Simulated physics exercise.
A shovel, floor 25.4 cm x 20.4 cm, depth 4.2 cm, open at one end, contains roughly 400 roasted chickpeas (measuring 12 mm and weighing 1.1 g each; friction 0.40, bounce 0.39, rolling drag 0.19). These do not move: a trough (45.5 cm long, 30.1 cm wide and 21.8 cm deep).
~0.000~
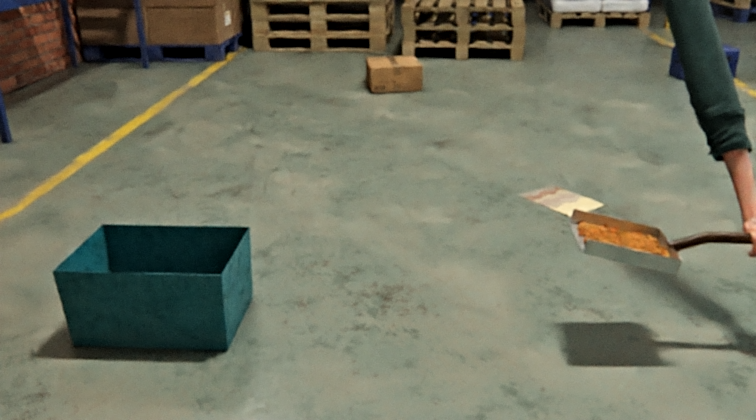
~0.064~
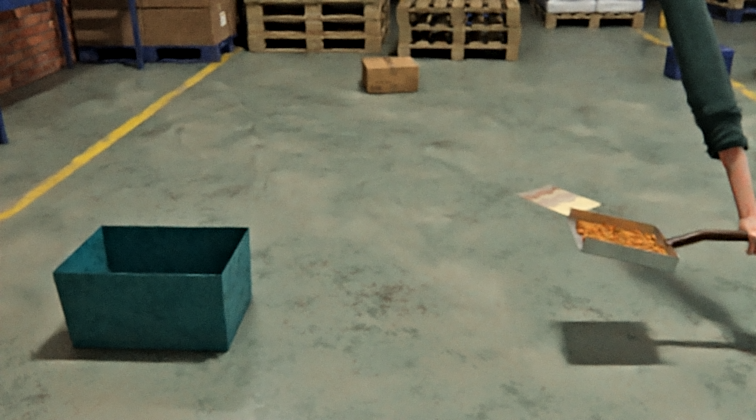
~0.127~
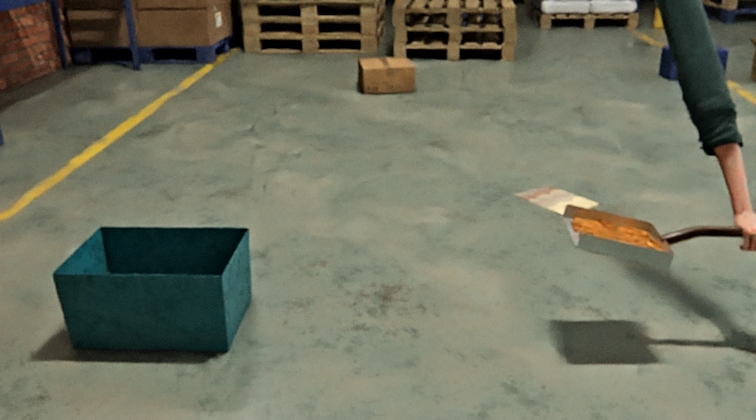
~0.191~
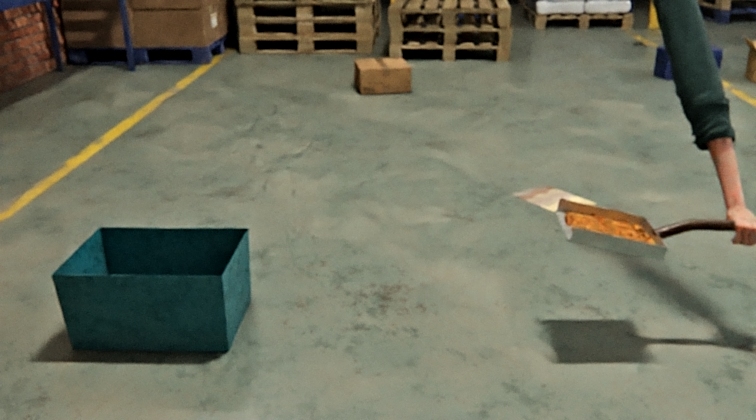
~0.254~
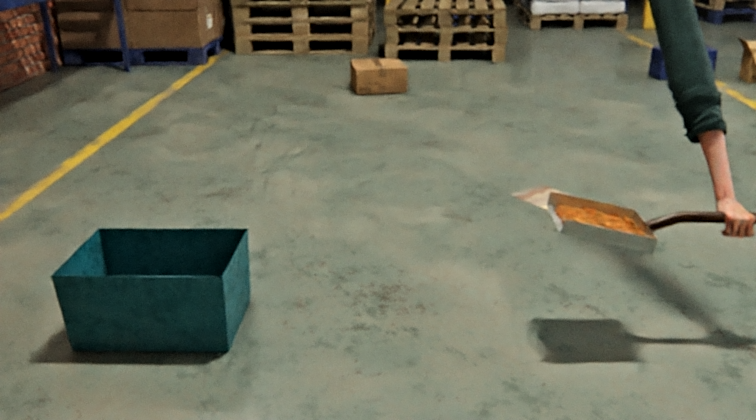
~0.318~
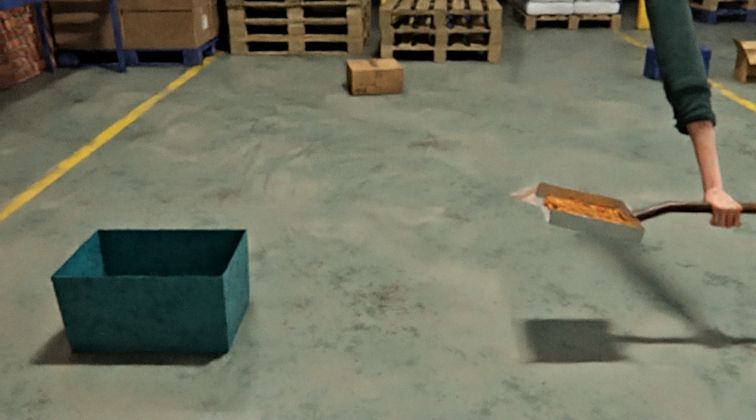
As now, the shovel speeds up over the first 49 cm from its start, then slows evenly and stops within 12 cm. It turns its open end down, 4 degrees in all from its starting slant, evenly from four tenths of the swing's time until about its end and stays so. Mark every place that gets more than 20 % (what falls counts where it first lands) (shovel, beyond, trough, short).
In the shovel: Over; on the ground beyond it: Under; in the trough: Under; on the ground short of the target's middle: Over.
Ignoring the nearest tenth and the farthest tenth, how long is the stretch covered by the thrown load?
Length: Approx. 25 cm.
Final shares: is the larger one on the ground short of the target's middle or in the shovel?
Larger share at rest: In the shovel.
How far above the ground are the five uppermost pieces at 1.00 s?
I'd estimate close to 70 centimetres.
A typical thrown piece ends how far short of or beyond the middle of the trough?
Roughly 45 centimetres short of the centre.
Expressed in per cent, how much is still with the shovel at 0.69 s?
About 100 %.
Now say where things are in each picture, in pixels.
In the first picture, shovel at (635, 251); tilt 13 degrees; moved 0.0 cm; low side right; open edge at (575, 237); middle of the load at (627, 244); trough at (157, 248).
In the second picture, shovel at (632, 249); tilt 13 degrees; moved 0.5 cm; low side right; open edge at (573, 235); middle of the load at (625, 242).
In the third picture, shovel at (628, 245); tilt 13 degrees; moved 1.9 cm; low side right; open edge at (569, 231); middle of the load at (621, 239).
In the fourth picture, shovel at (621, 239); tilt 13 degrees; moved 4.2 cm; low side right; open edge at (562, 226); middle of the load at (614, 233).
In the fifth picture, shovel at (611, 231); tilt 13 degrees; moved 7.5 cm; low side right; open edge at (553, 218); middle of the load at (604, 225).
In the sixth picture, shovel at (599, 221); tilt 13 degrees; moved 11.7 cm; low side right; open edge at (541, 209); middle of the load at (592, 216); trough at (155, 251). Its speed is now 0.70 m/s.
After 0.52 s, tilt 12 degrees; shovel 100 %; middle of all pieces near (540, 174).
Then, at 0.69 s, tilt 10 degrees; shovel 100 %; middle of all pieces near (476, 121).
Then, at 0.85 s, tilt 9 degrees; shovel 75 %, in the air 25 %; middle of all pieces near (426, 101).
After 1.00 s, tilt 9 degrees; shovel 60 %, in the air 40 %; middle of all pieces near (405, 117).
At rest (1.6 s), shovel 60 %, beyond 0 %, trough 0 %, short 40 %.
